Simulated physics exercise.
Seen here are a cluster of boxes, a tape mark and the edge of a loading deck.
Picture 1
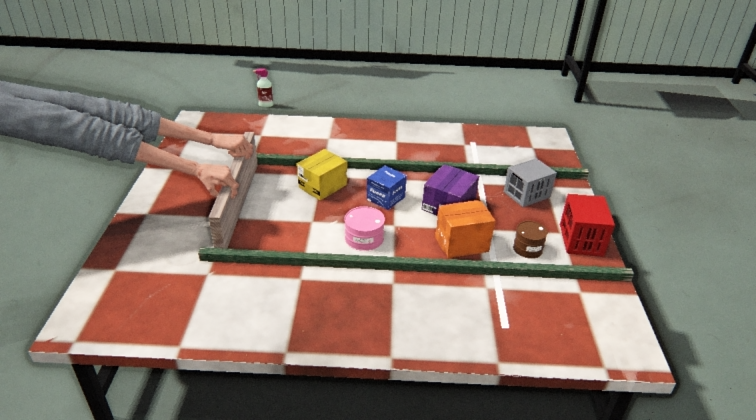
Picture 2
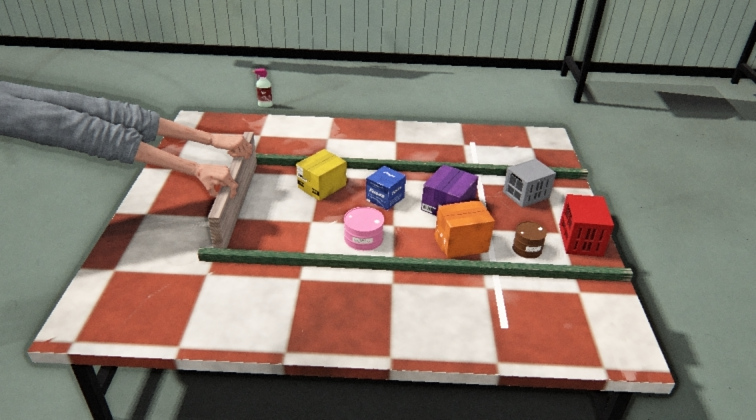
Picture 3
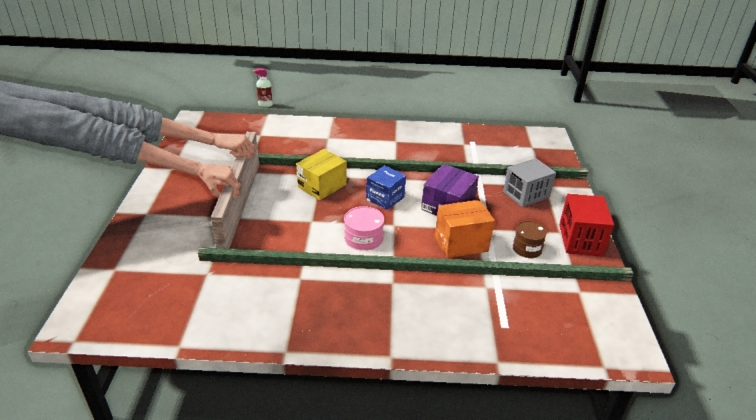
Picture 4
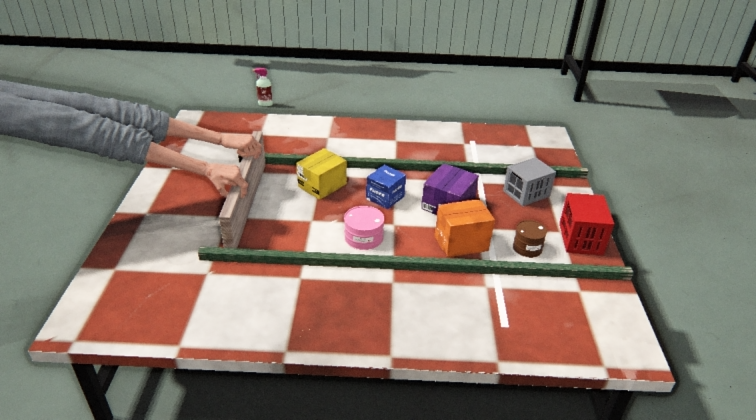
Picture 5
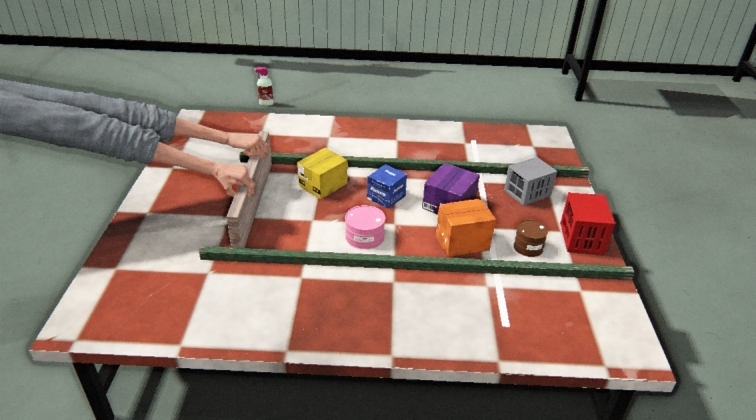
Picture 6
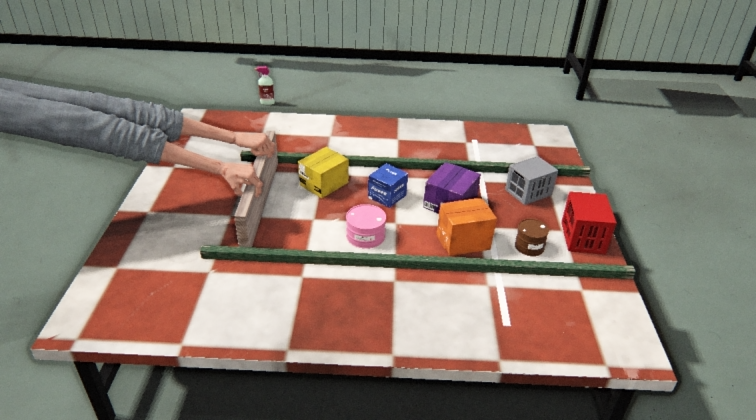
On a checkered table, two hands slowly sliding a plank rightward between green rails toward colourful boxes and canisters that stay still.
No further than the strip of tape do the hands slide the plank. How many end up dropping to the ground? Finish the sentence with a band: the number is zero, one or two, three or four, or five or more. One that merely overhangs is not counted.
The number is zero.
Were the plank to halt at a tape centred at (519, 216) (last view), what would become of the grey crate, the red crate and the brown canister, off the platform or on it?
Per object: Grey crate stays, red crate goes, brown canister goes.
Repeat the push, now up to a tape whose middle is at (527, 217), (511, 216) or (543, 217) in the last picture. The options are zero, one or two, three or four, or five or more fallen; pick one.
First 1 or 2, then none, then one to two.
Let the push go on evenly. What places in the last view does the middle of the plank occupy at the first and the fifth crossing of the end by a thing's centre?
At (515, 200) for the first, at (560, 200) for the fifth.
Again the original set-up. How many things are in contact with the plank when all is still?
At rest, 3 are in contact.
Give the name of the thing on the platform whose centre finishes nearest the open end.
It's the red crate that ends nearest.
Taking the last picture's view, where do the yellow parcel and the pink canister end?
About (499, 172), and about (513, 232).
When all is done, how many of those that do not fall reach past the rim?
Count: 1.
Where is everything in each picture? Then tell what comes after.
Red crate (586, 225); grey crate (530, 182); brown canister (530, 240); plank (236, 188); tape (486, 217), in the first frame.
Grey crate (529, 183); purple parcel (450, 193), in the second frame.
Brown canister (530, 239); plank (238, 188), in the third frame.
Red crate (585, 224); orange box (464, 228), in the fourth frame.
Grey crate (530, 181); yellow parcel (323, 173), in the fifth frame.
Red crate (587, 222); grey crate (531, 180); brown canister (532, 237); plank (259, 187); tape (488, 215), in the sixth frame.
A little later, none off yet; red crate at rest near (587, 222); grey crate at rest near (531, 180); brown canister at rest near (532, 237).
When it is over, the number that fall off is zero.
